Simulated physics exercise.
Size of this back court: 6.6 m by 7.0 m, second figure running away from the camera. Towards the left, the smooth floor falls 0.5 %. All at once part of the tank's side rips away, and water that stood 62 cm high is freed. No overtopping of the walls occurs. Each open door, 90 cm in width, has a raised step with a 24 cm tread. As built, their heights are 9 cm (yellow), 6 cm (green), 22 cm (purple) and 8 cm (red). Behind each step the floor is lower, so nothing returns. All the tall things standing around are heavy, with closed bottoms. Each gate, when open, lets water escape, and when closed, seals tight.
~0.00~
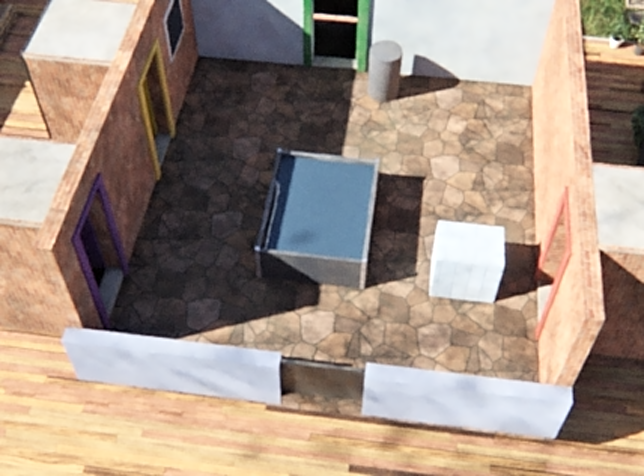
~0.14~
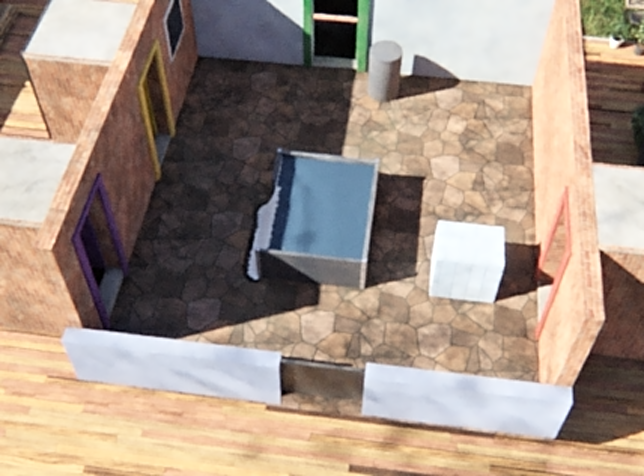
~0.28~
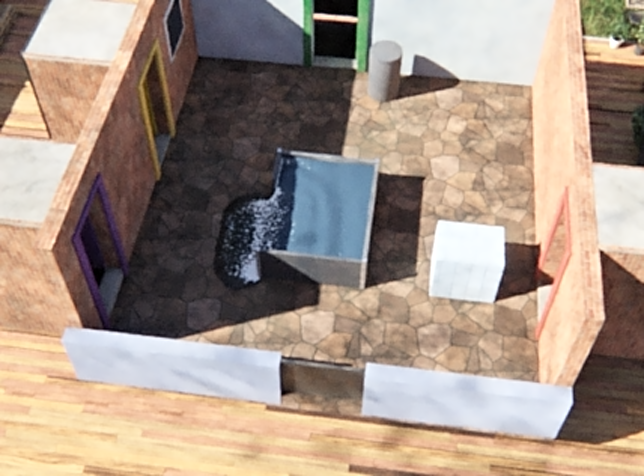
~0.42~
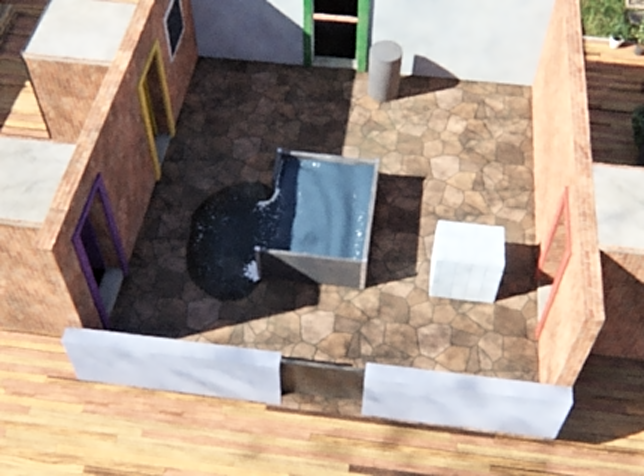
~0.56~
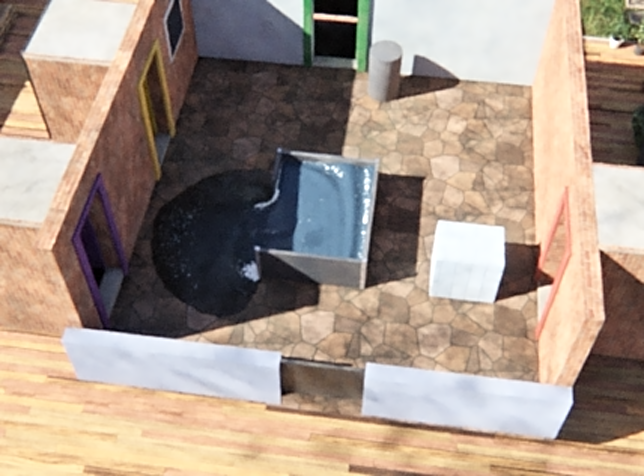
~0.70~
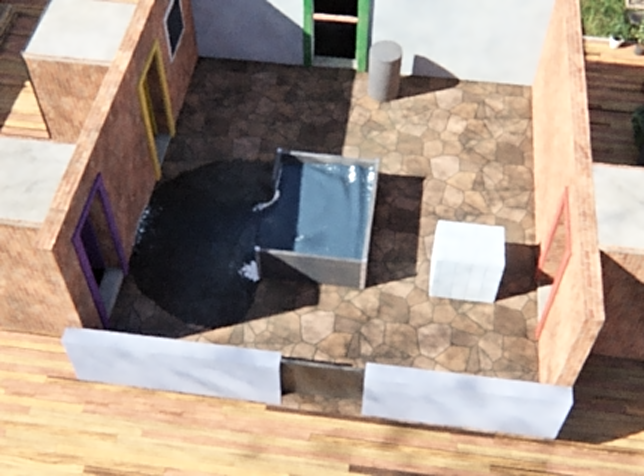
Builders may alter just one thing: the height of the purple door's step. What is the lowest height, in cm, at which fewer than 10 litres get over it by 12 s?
23 cm.
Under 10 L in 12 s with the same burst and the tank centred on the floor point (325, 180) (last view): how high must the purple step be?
You'd need some 11.5 cm.
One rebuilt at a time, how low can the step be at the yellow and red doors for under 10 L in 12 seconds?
About 11.0 cm at yellow and about 8.5 cm at red.
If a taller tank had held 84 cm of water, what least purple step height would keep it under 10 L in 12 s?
Step height: Approx. 32 cm.
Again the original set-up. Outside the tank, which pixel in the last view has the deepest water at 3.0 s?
At about pixel (97, 359).
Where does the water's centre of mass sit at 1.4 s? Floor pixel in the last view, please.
Around (259, 235).
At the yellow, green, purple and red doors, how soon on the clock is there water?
Yellow at 1.0 seconds, green at 3.6 seconds, purple at 0.9 seconds, red at 5.0 seconds.
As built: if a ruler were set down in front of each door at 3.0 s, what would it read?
Depth (cm): Yellow 11 / green 0 / purple 22 / red 0.
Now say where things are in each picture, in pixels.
In the first picture, still water, 62 cm deep, in the tank at (320, 207); the purple door at (103, 262) is dry.
In the second picture, water pours out at (269, 233) and has run 0.3 m, to (247, 267); about 8 cm deep outside, 62 cm at the back.
In the third picture, water pours out at (269, 233) and has run 0.8 m, to (226, 221); about 11 cm deep outside, 62 cm at the back.
In the fourth picture, the gap is at (269, 234), the front 1.3 m out at (196, 223); the back of the tank holds 59 cm.
In the fifth picture, the gap is at (269, 233), the front 1.9 m out at (159, 228); the back of the tank holds 52 cm.
In the sixth picture, the gap is at (269, 233), the front 2.2 m out at (130, 260); the back of the tank holds 54 cm; 0.5 m in a straight line remain to the purple door at (103, 262).
After 1.4 s water covers 20 % of the floor, deepest (40 cm) near (138, 237); 24 cm at the purple door, 0 litres in over its 22 cm step.
After 3.0 s water covers 35 % of the floor, deepest (31 cm) near (97, 359); 22 cm at the purple door, 10 litres in over its 22 cm step.
After 12.0 s water covers 95 % of the floor, deepest (8 cm) near (311, 384); 5 cm at the purple door, 14 litres in over its 22 cm step.
At the purple door as built, the water arrived by 1.0 s and peaked near 27 cm at 1.8 s.
With a step of 20.5 cm, 21 litres would have come in within the 12 s; with 27.5 cm, 1 litre. So under 10 litres takes about 23 cm.
